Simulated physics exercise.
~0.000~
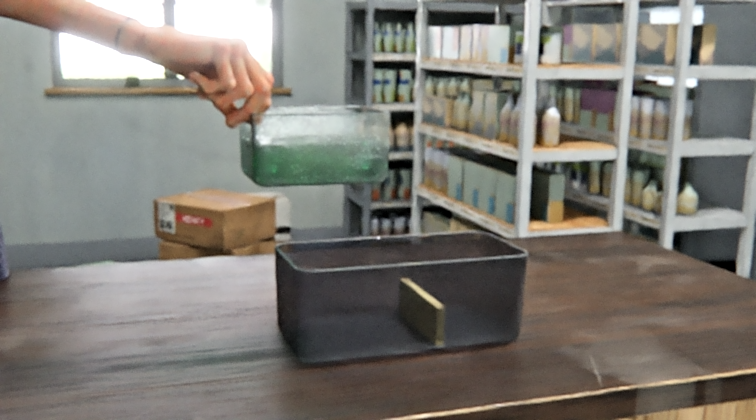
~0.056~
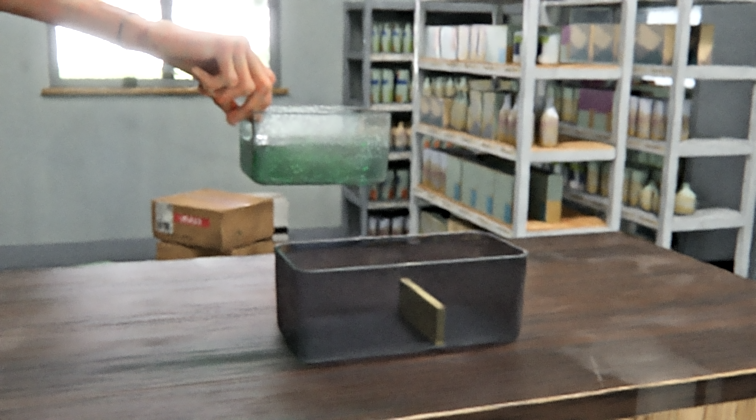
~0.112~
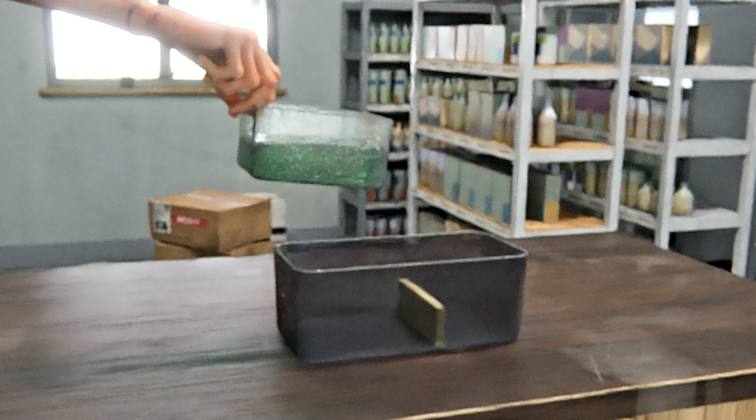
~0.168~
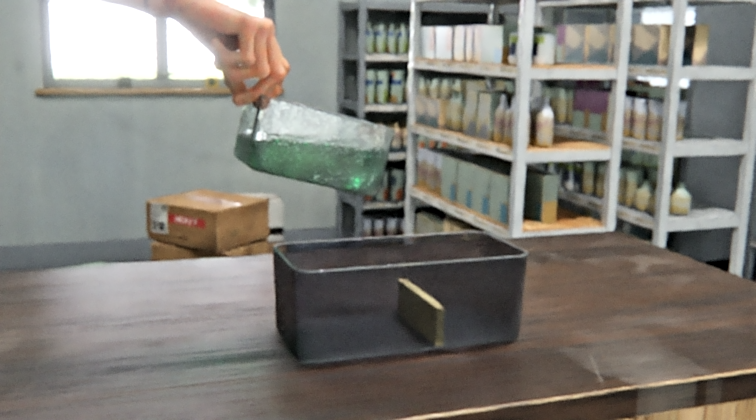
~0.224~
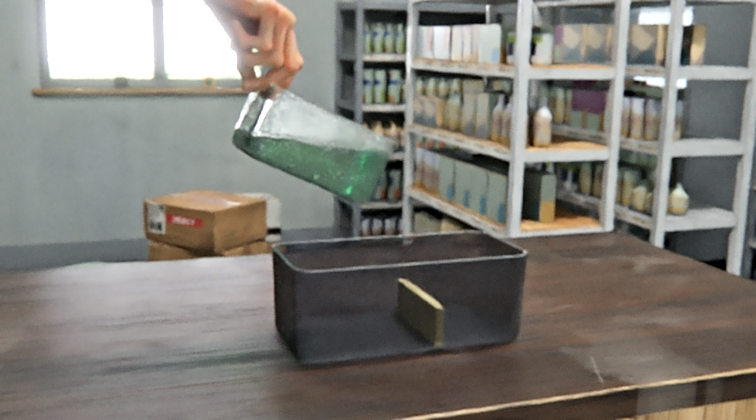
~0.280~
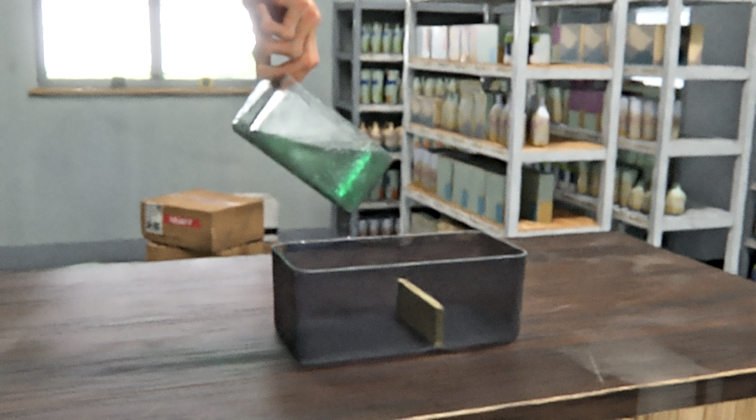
In this clip, a hand holds a clear oblong tub of green liquid above an empty dark basin on a wooden counter, then steadily tilts it rightwards, the liquid shifting toward the tub's lowered right end.
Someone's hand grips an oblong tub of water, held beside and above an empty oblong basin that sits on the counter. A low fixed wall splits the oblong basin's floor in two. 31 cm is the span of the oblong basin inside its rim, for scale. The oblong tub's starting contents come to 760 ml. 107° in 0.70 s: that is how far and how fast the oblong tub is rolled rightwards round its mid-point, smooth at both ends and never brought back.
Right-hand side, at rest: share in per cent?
17 per cent.
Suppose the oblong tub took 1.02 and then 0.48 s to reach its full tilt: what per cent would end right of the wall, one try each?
I'd say 30 percent on the first go, 10 percent on the next.
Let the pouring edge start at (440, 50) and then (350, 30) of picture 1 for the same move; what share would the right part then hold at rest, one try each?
I'd say 80 percent on the first go, 10 percent on the next.
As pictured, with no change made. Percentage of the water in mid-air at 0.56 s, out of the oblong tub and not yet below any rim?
40 %.
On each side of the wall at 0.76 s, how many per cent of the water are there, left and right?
Left roughly 68, right roughly 16.
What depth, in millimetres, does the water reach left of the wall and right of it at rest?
Left 24 mm, right 8 mm.
Then, 0.56 s in, the tilt is 96° and 22 per cent is still to pour, 28 is left of the wall and 9 right of it.
Then, 0.76 s in, the tilt is 107° and 7 per cent is still to pour, 69 is left of the wall and 15 right of it.
Then, 0.97 s in, the tilt is 107° and 0 per cent is still to pour, 75 is left of the wall and 17 right of it.
Then, 1.20 s in, the tilt is 107° and 0 per cent is still to pour, 77 is left of the wall and 17 right of it.
Finally, 77 per cent lies left of the wall, 17 right of it and 5 outside.
